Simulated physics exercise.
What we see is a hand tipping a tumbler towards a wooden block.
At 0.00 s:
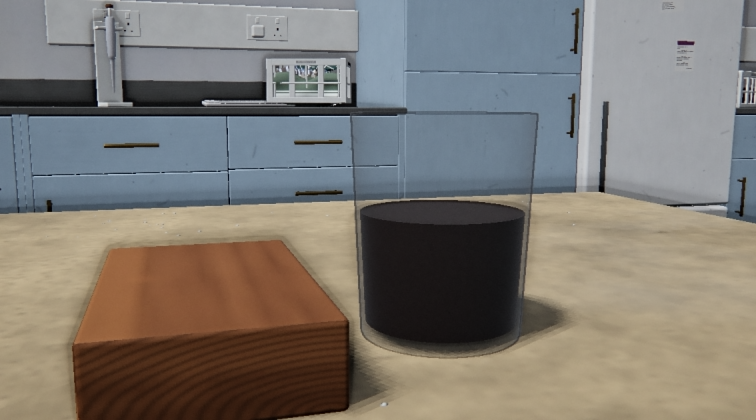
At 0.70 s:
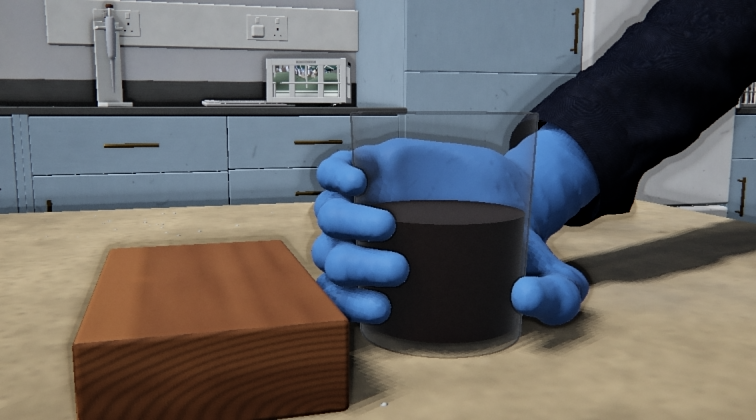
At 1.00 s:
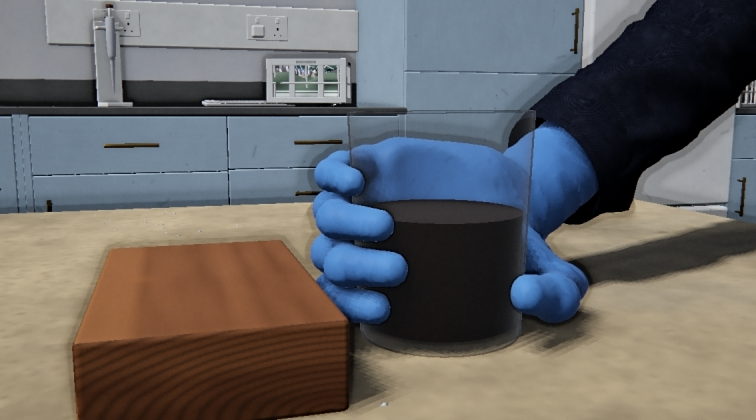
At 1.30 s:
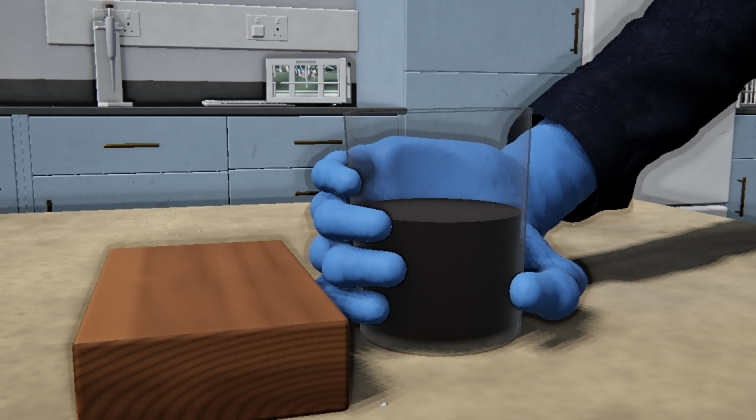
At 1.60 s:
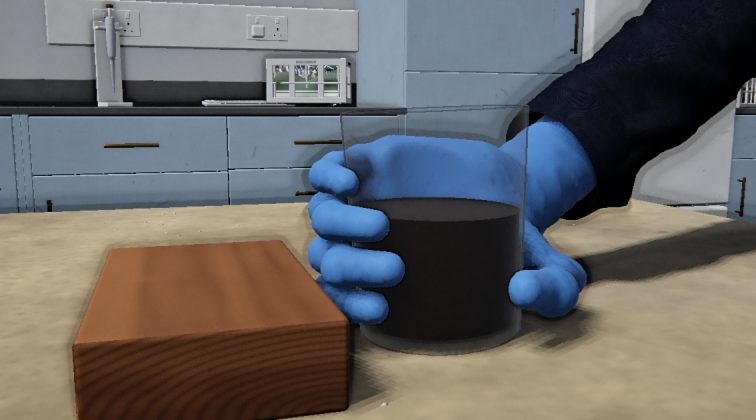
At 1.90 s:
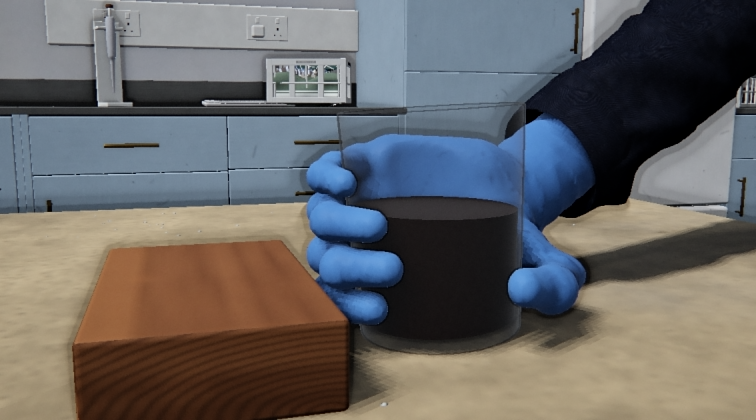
In a room with blue cabinets, a clear tumbler about half full of something dark stands upright on a counter beside a wooden block. A blue-gloved hand appears around it from the right, then tilts it very slightly, its top shifting a little left towards the block.
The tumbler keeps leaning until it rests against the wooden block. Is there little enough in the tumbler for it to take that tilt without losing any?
Yes, nothing comes out.
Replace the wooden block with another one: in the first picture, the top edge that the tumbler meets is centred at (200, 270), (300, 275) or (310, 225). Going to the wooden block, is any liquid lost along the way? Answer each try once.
In order: Sloshes out; survives; survives.
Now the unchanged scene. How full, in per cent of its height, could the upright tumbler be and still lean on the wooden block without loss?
About 75 %.
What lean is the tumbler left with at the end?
35°, roughly.
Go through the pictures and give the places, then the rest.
In the first picture, it stands upright; tumbler (442, 218) about half full.
The second picture shows a hand takes hold; tumbler about half full, surface at (442, 214); wooden block (207, 316).
In the third picture, the top moves towards the wooden block; tumbler (440, 216) about half full.
The fourth picture shows on the way over; tumbler about half full, surface at (438, 212); wooden block (207, 316).
In the fifth picture, it is leaning; tumbler (436, 214) about half full.
The sixth picture shows tipping on its foot; tumbler about half full, surface at (434, 210); wooden block (207, 316).
After 2.5 s, the tumbler leans by about 15°; nothing has left it.
After 3.1 s, the tumbler leans by about 30°; nothing has left it.
After 4.5 s, the tumbler leans by about 35°, against the wooden block; nothing has left it.
